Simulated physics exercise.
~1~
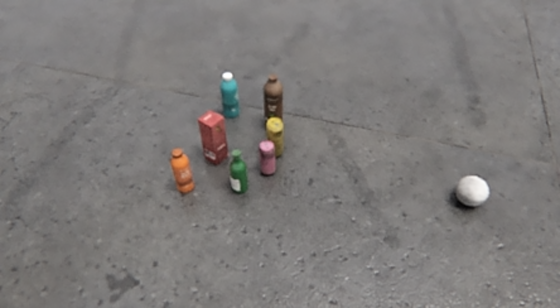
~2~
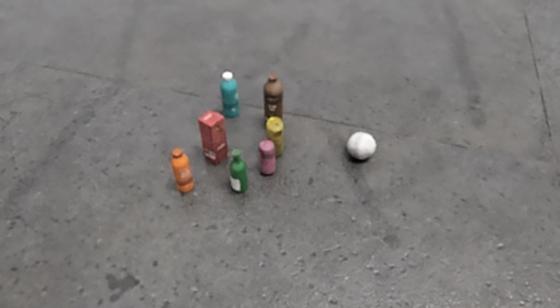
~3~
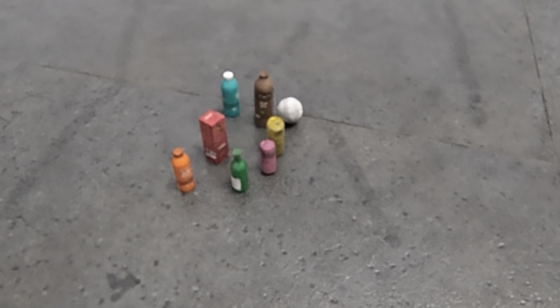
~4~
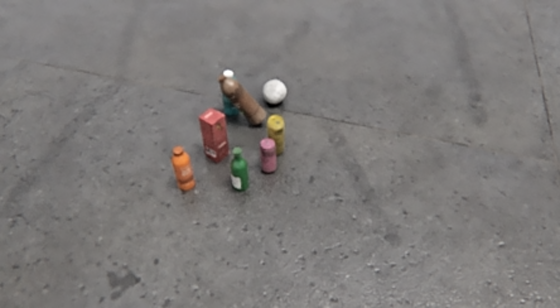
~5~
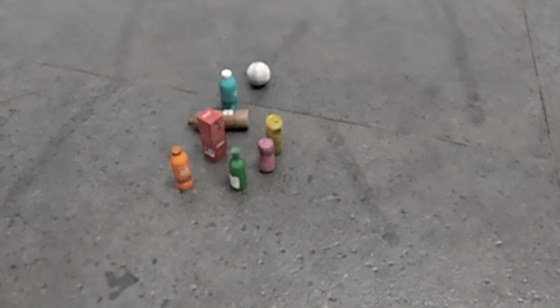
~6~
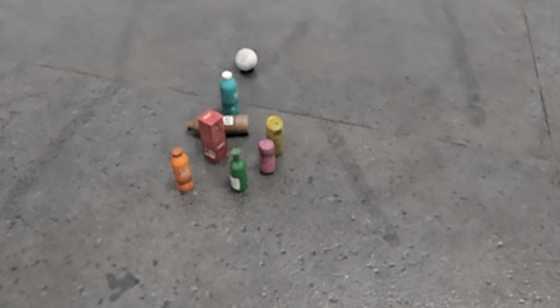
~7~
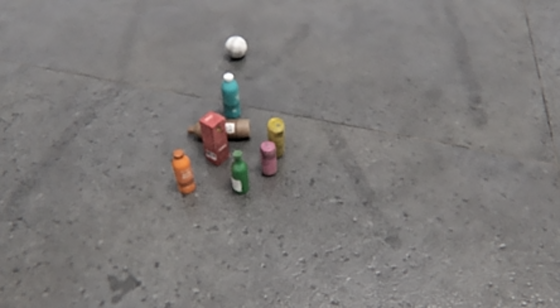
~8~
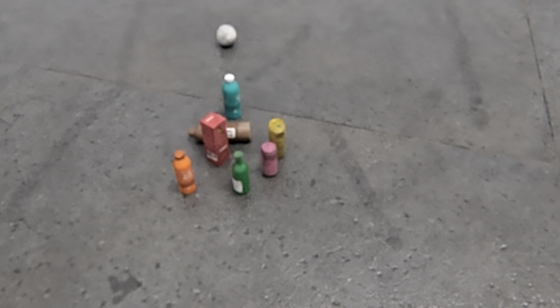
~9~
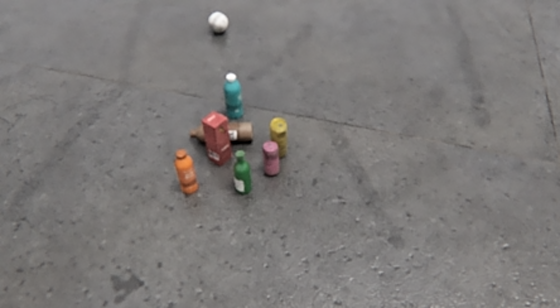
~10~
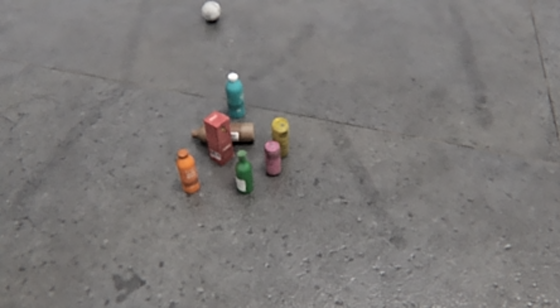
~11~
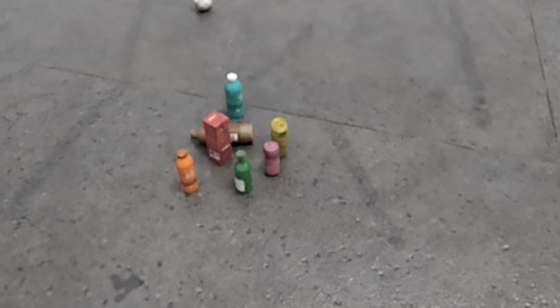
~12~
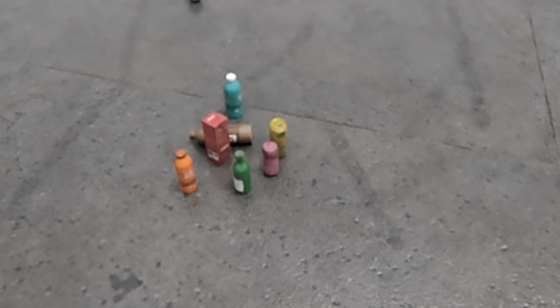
A brown bottle standing among a small group of bottles, cans and a red carton was knocked over by a white ball rolling in from the right, which carried on out of view at the top, leaving the others upright.
